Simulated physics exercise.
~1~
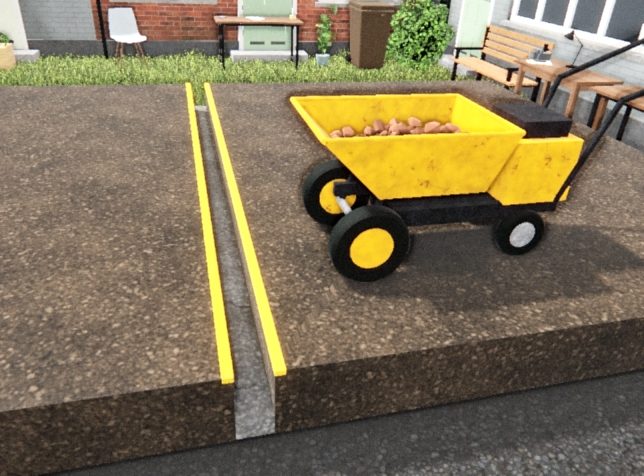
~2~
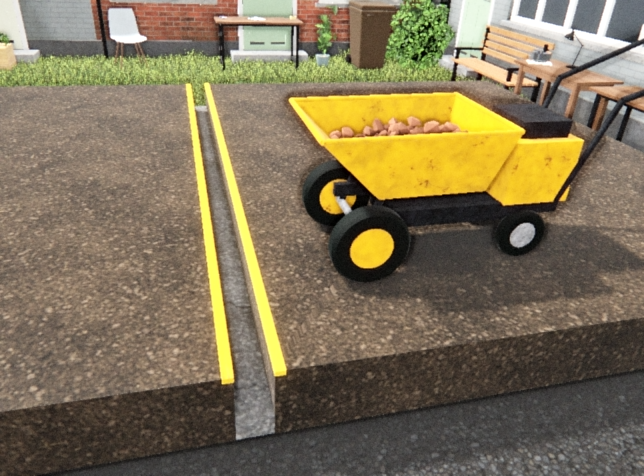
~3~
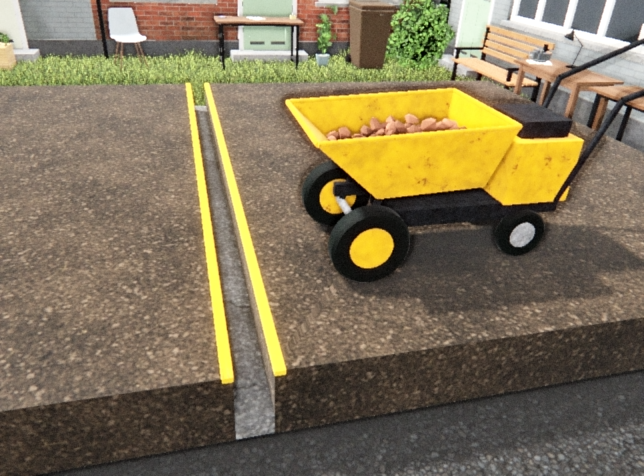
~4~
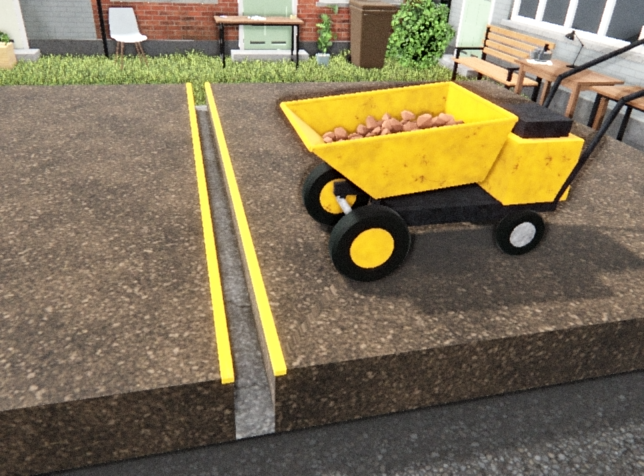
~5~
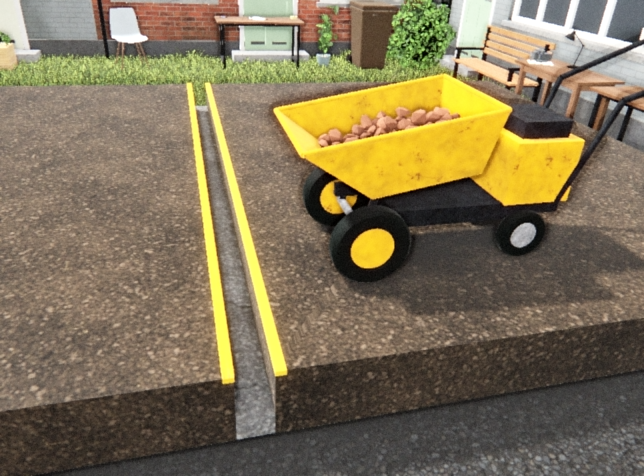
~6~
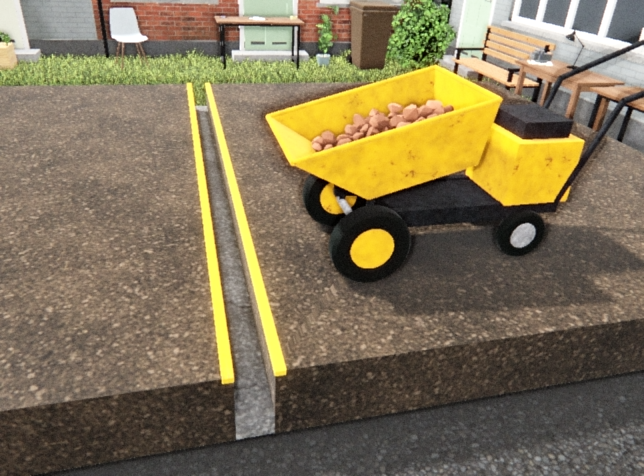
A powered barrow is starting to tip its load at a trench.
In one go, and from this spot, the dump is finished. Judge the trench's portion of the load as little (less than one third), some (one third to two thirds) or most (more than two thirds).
Some.
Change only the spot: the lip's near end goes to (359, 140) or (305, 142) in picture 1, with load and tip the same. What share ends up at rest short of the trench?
About 0 and 0 per cent.
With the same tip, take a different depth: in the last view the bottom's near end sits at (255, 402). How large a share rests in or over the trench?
It lands somewhere near 30 percent.
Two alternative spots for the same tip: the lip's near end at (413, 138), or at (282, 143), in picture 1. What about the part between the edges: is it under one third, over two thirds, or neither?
First: Less than a third; second: Under a third.
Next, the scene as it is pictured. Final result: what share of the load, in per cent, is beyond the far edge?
I'd put it at some 30 per cent of the load.
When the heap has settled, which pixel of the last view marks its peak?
Roughly at (181, 247).
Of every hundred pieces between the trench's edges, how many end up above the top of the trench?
Roughly 0 %.
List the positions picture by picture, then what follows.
The first picture shows lip of the skip (324, 142), level; top of the load (407, 143), lumps of rubble; first edge of the trench (268, 321); far edge (221, 327), the trench under half as wide as the skip, and about as deep as wide.
The second picture shows lip of the skip (323, 143), level; top of the load (406, 143).
The third picture shows lip of the skip (318, 145), tipped barely; top of the load (414, 132).
The fourth picture shows lip of the skip (312, 149), tipped a little; top of the load (415, 133).
The fifth picture shows lip of the skip (303, 155), tipped a little; top of the load (420, 128).
The sixth picture shows lip of the skip (293, 163), tipped clearly; top of the load (431, 124); first edge of the trench (268, 321); far edge (221, 327).
Just after the last frame, skip tipped steeply; every one in the skip.
A moment on, skip tipped right over; the larger part in the skip; roughly a quarter in or heaped over the trench; about a tenth beyond it.
Further on, skip tipped right over; roughly a quarter in the skip; roughly half in or heaped over the trench; roughly a third beyond it.
When it is over, skip tipped right over; about a tenth in the skip; roughly half in or heaped over the trench; roughly a third beyond it.
